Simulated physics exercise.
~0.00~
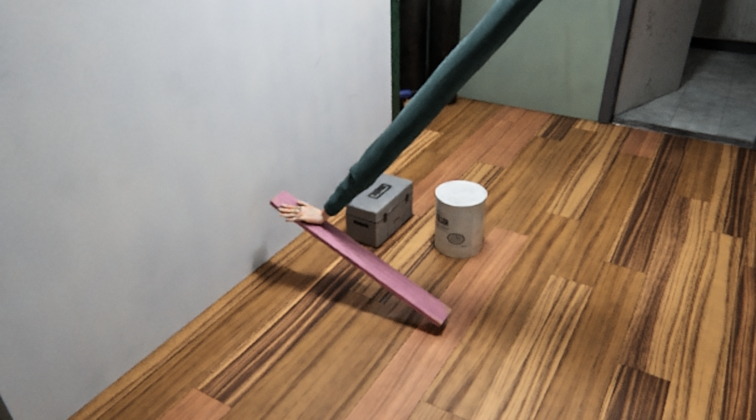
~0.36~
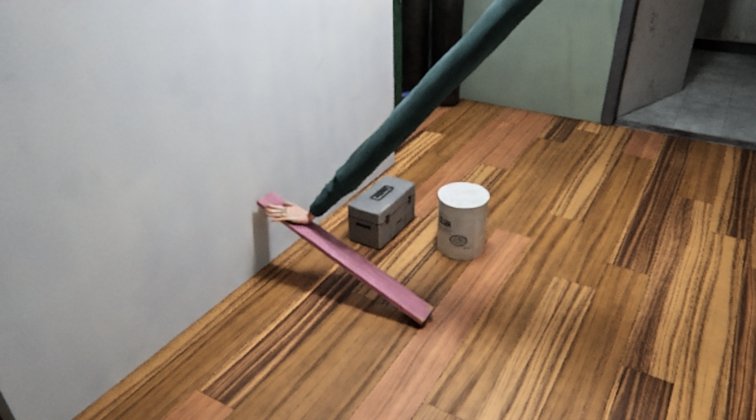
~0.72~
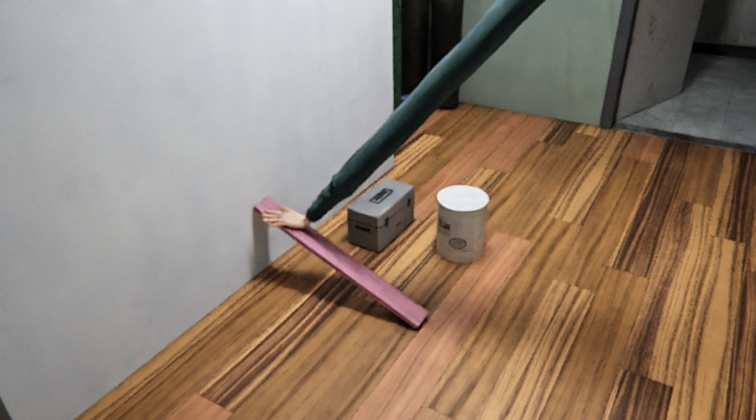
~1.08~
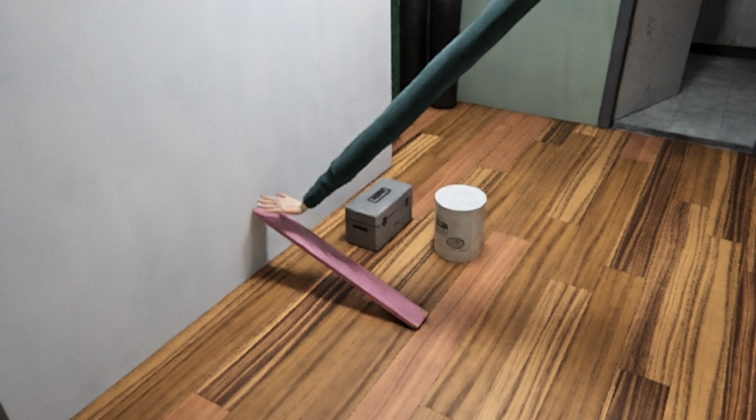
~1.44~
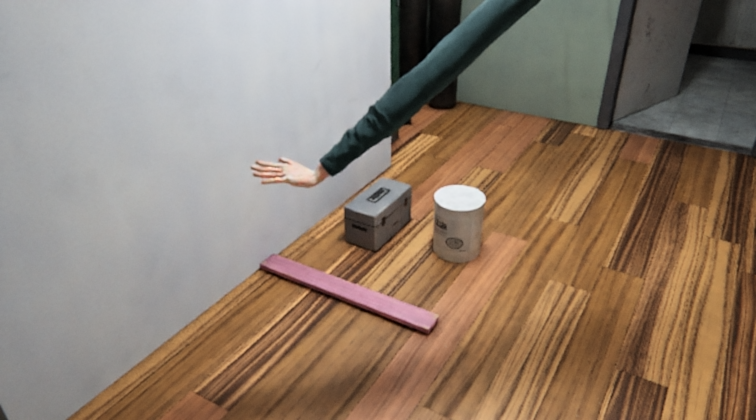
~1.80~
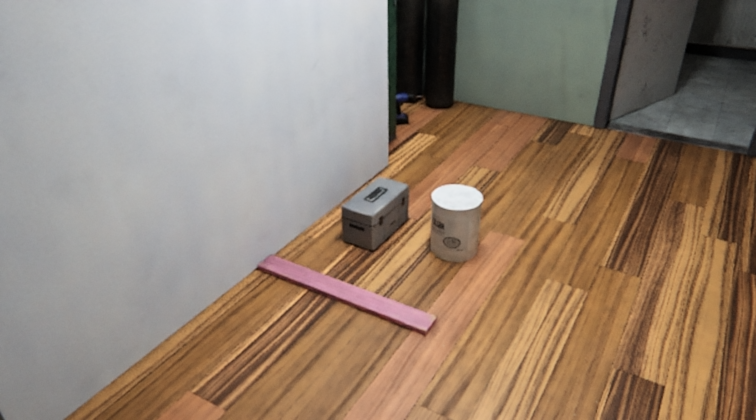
In a room with a striped wooden floor, a hand leaned a pink plank against a pale wall near a grey toolbox and a white pail, then let go, and the plank slid down and ended up lying flat on the floor.
